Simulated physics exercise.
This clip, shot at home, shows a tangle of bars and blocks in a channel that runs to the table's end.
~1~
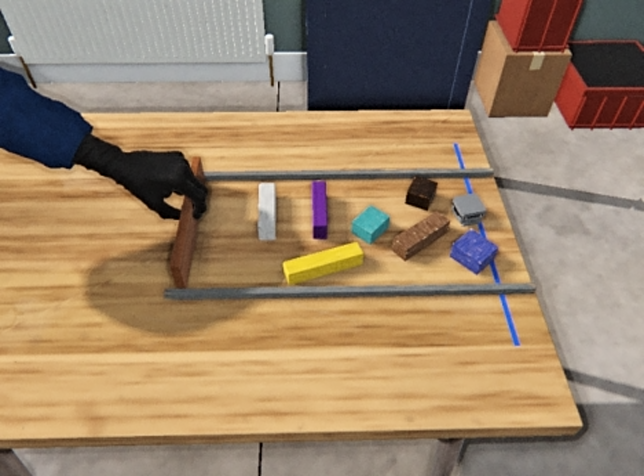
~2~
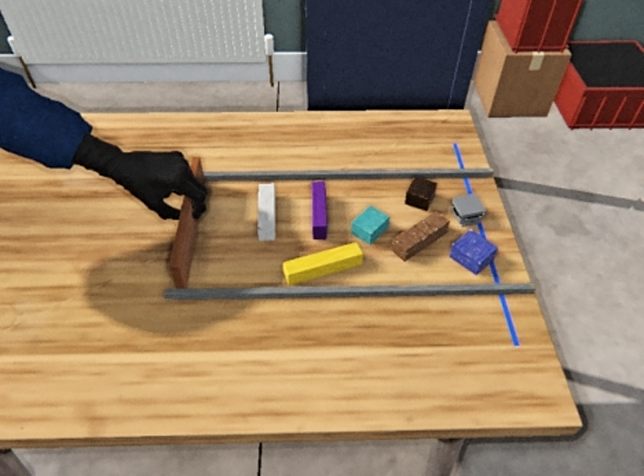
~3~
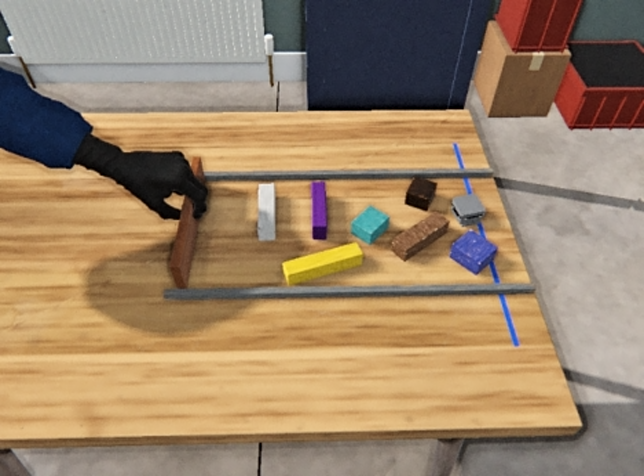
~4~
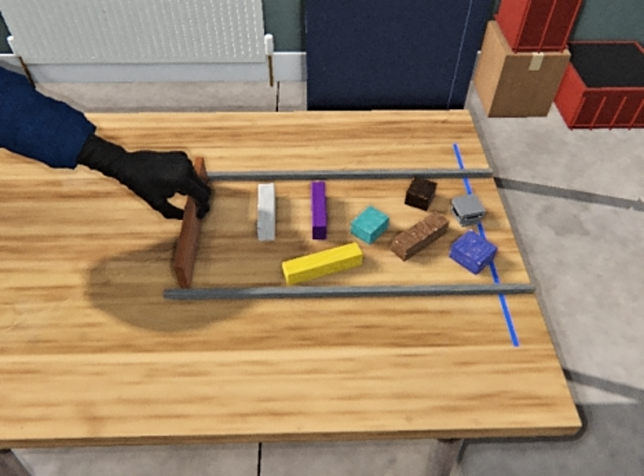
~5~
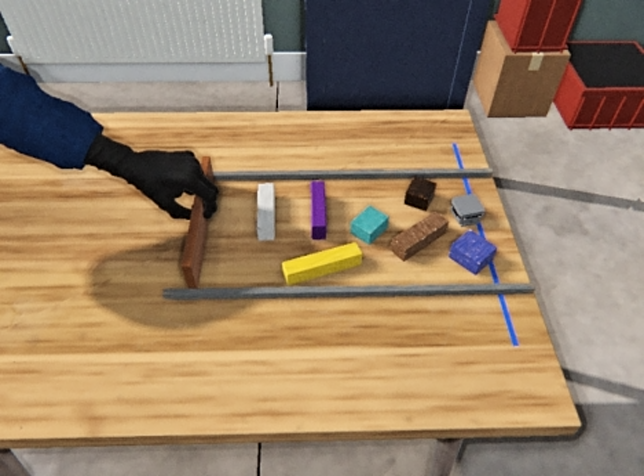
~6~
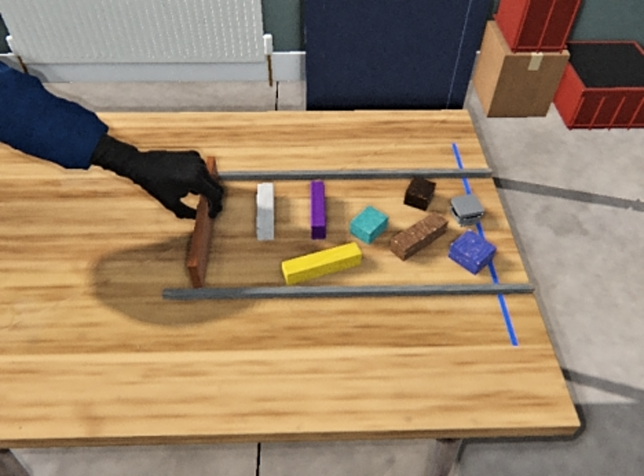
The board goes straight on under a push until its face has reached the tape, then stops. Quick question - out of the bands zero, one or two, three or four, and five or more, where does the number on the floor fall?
Off the edge go no fewer than five.
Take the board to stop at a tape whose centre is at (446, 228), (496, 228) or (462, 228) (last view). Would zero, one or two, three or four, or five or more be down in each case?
Taking the three tapes one at a time, the answers are one to two, then five or more, then one or two.
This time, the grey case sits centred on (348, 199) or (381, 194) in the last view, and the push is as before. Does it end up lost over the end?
First place: It goes off the edge; second place: It goes off the edge.
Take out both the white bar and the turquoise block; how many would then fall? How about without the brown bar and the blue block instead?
The counts: 3 and 3.
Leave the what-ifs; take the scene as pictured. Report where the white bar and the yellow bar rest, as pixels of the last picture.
Middles: Around (484, 208) and around (516, 247).
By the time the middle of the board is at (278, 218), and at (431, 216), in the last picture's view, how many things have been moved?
At first I count 1, and then 8.
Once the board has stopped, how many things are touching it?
Contact count: 2.
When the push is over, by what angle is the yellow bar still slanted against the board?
Out of line by around 35°.
A little later, none off yet; grey case at rest near (466, 211); blue block at rest near (472, 252); black block at rest near (420, 194).
Next, none off yet; grey case shifted well along near (495, 192); blue block at rest near (475, 253); black block shifted a little near (434, 191).
When it is over, the number that fall off is five or more; down, turquoise block, brown bar, black block, blue block and grey case.
